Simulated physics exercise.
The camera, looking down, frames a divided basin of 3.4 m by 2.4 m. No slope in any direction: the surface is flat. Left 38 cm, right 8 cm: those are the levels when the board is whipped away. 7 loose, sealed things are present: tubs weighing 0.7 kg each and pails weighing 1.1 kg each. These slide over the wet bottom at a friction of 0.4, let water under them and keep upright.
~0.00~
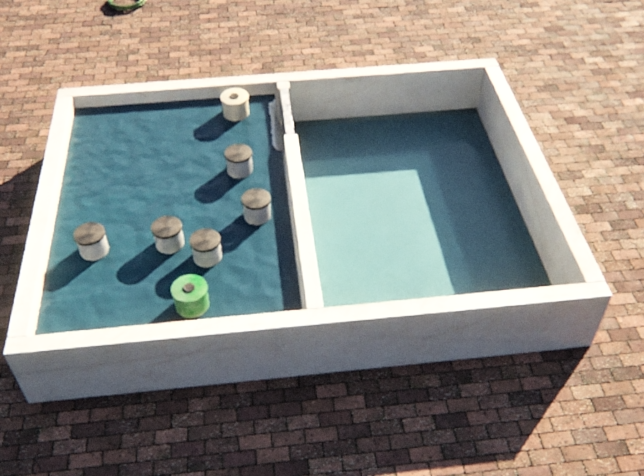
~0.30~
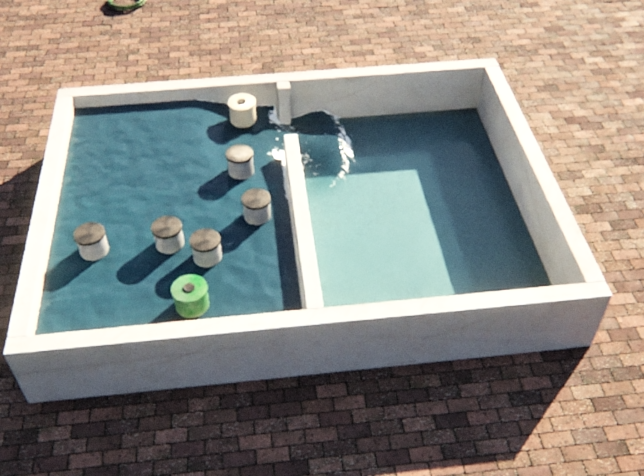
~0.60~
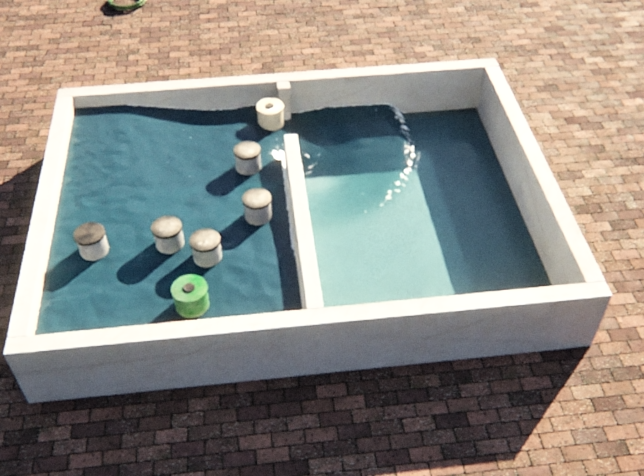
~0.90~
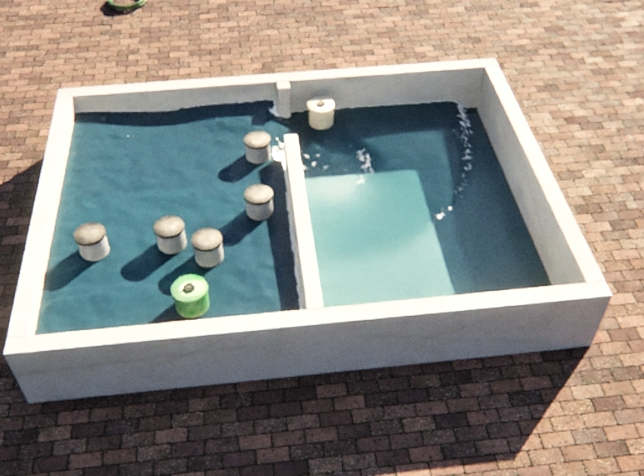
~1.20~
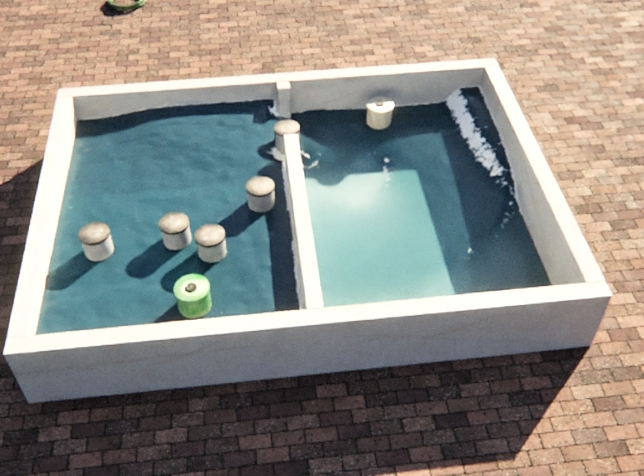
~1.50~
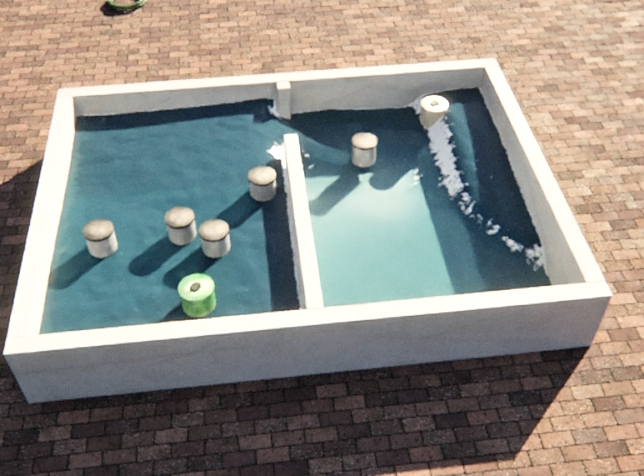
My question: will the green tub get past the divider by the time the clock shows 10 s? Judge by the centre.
By then the green tub is not yet beyond.
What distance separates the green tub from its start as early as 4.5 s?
I'd put it at around 20 cm.
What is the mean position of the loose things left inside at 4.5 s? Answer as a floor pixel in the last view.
(295, 244).
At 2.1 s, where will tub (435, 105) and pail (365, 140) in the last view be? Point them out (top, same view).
Around (477, 105) and (478, 176).
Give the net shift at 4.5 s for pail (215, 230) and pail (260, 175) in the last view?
In turn: 60 cm, 140 cm.
After 2.1 s the green tub is near (199, 286), 0.1 m from its start, afloat; 2 of 7 are over the mark; 7 afloat.
After 4.5 s the green tub is near (198, 284), 0.2 m from its start, afloat; 3 of 7 are over the mark; 7 afloat.
After 7.0 s the green tub is near (200, 285), 0.1 m from its start, afloat; 3 of 7 are over the mark; 7 afloat.
After 10.0 s the green tub is near (204, 284), 0.2 m from its start, afloat; 3 of 7 are over the mark; 7 afloat.
